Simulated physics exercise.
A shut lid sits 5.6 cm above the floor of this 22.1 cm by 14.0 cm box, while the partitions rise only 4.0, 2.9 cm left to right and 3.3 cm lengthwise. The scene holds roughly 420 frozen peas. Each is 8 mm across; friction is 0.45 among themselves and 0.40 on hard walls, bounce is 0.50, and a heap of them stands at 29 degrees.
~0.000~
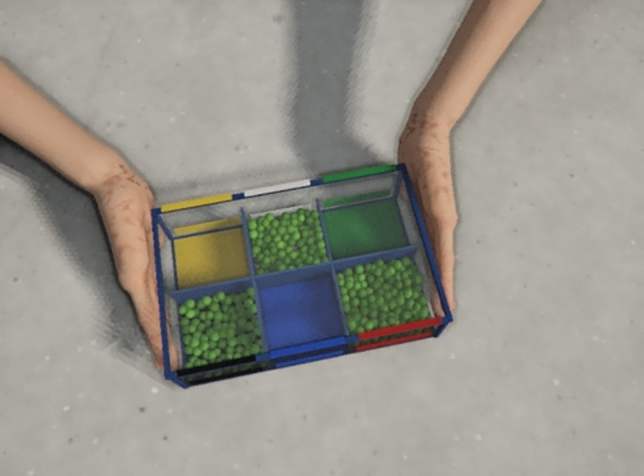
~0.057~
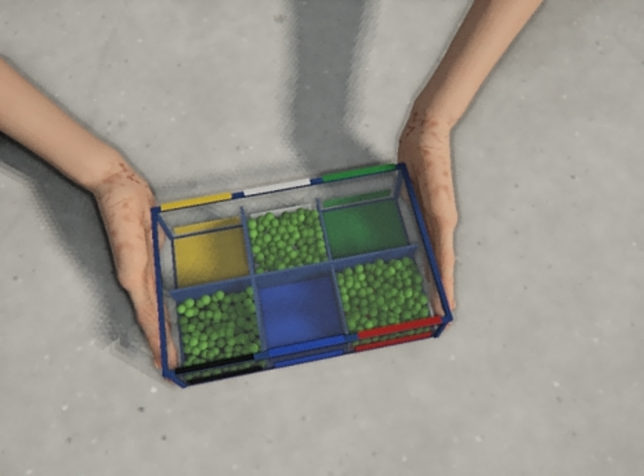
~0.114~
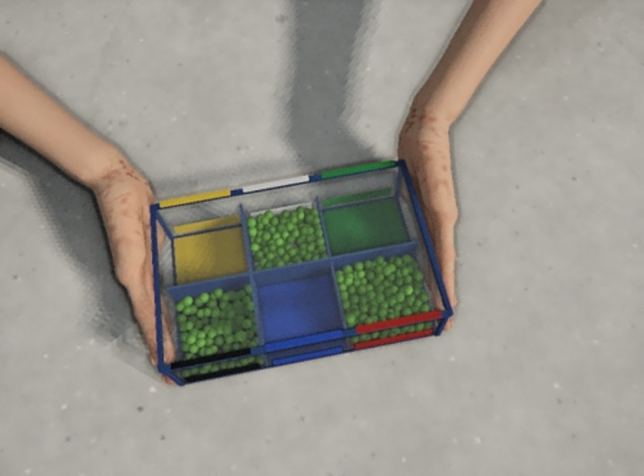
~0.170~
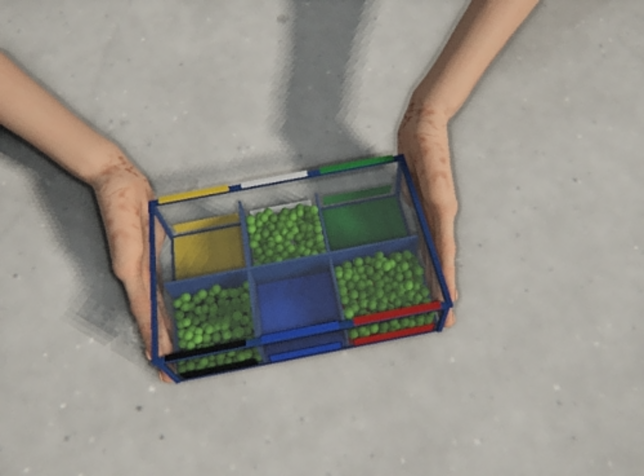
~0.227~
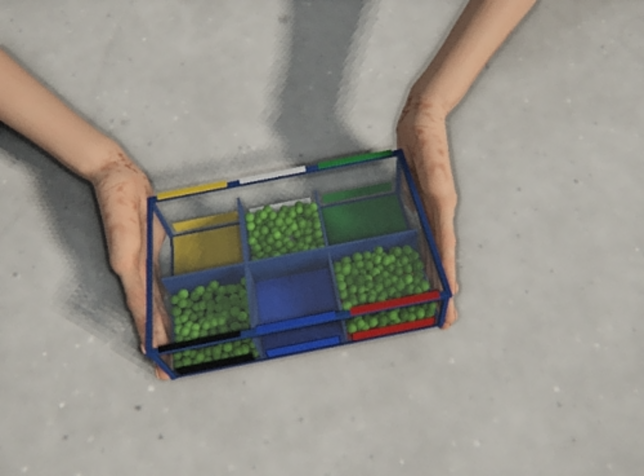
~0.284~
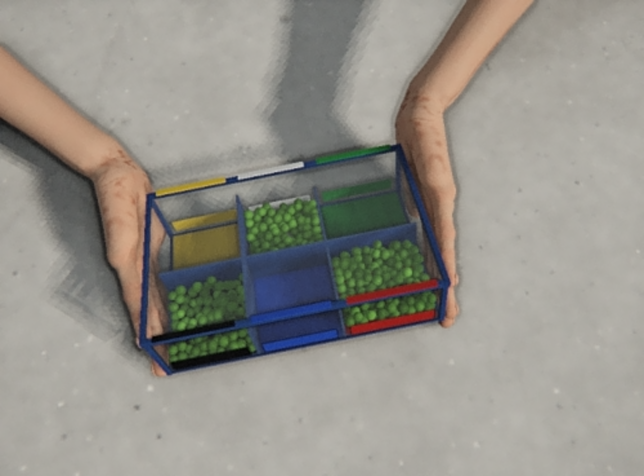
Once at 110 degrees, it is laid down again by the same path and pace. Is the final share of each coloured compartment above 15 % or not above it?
Red - not above; blue - not above; green - above; yellow - above; white - above; black - not above.
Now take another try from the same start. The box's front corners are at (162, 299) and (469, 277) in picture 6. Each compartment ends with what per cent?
Red 15, blue 0, green 50, yellow 5, white 30, black 0.
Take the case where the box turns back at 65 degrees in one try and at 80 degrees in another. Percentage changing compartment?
I'd put them near 10 and 20 percent in that order.
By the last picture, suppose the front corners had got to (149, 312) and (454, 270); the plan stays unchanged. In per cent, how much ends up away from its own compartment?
That gives some 65 per cent.
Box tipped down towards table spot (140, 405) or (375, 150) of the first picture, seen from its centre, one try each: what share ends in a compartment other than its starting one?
Around 65 % for the first direction, around 65 % for the second.
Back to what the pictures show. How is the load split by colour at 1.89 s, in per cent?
Shares - red: 10, blue: 0, green: 20, yellow: 15, white: 45, black: 10.
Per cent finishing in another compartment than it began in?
I'd put it at about 65 per cent.
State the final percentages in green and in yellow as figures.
The green one gets 20 per cent and the yellow one 25 per cent.
After 1.89 s, tilt 110 degrees; red 10 %, green 20 %, yellow 15 %, white 45 %, black 10 %.
Then, at 2.96 s, tilt 51 degrees; green 20 %, yellow 25 %, white 50 %.
After 4.00 s, tilt 0 degrees; green 20 %, yellow 25 %, white 50 %.
In the end, at 4.8 s, red 0 %, blue 0 %, green 20 %, yellow 25 %, white 50 %, black 0 %.
